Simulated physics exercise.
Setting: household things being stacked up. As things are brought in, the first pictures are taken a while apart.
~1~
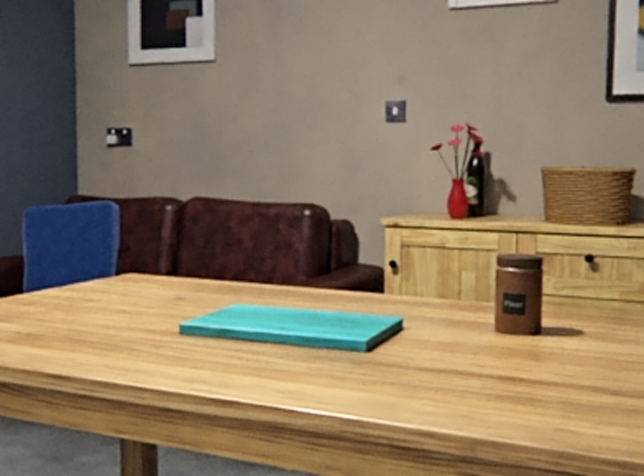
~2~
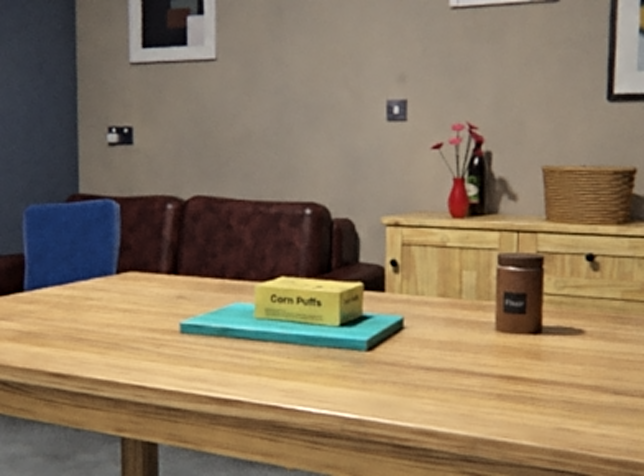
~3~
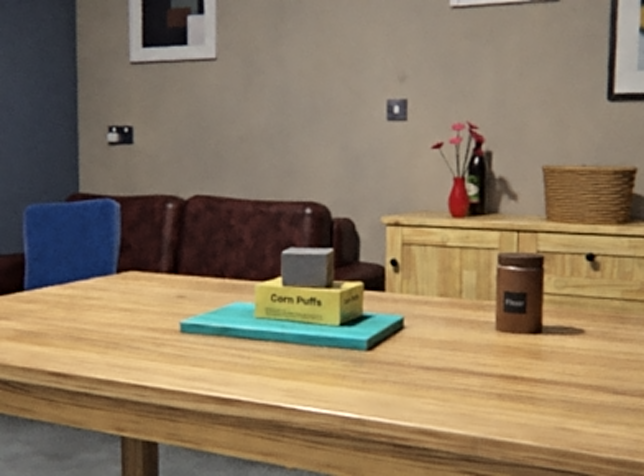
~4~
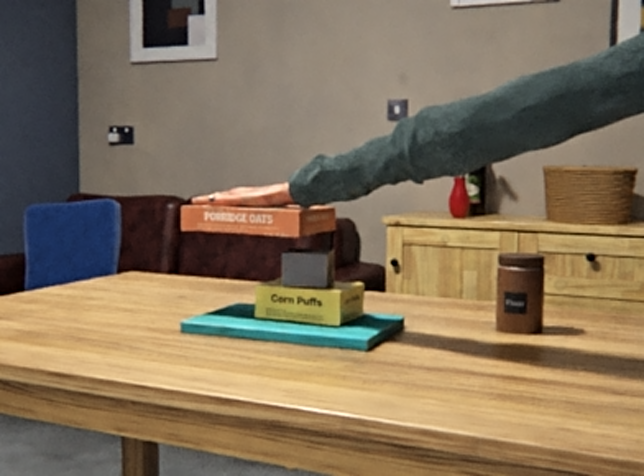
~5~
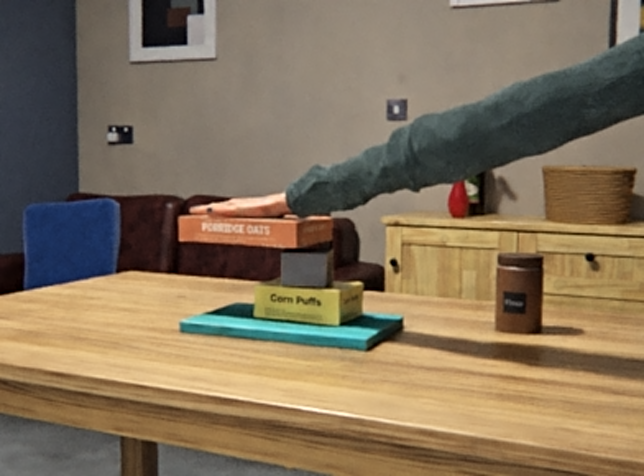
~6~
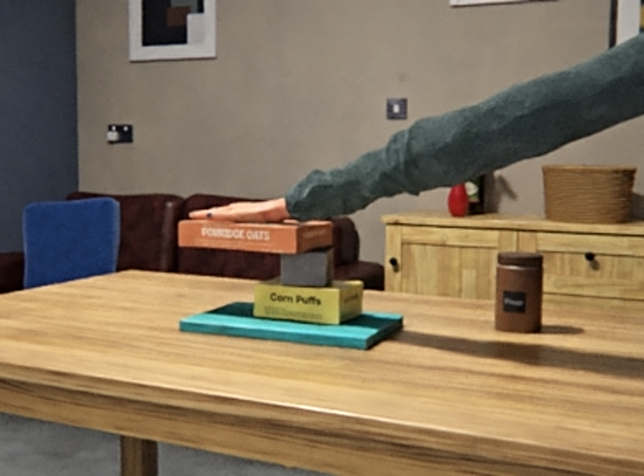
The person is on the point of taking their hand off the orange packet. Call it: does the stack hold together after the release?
No, it falls apart.
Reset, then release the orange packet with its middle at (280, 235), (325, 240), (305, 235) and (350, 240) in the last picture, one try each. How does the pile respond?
Result per case: First toppled, second still standing, third still standing, fourth toppled.
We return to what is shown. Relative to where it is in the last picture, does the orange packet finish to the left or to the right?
Off leftwards in the picture.
Then, 0.40 s on from there, orange packet now fallen.
Then, 0.80 s on from there, nothing new.
In the end, fallen, orange packet; the other 4 unmoved. At the end, from the last picture's camera, orange packet near (201, 296). The pile loses its balance.
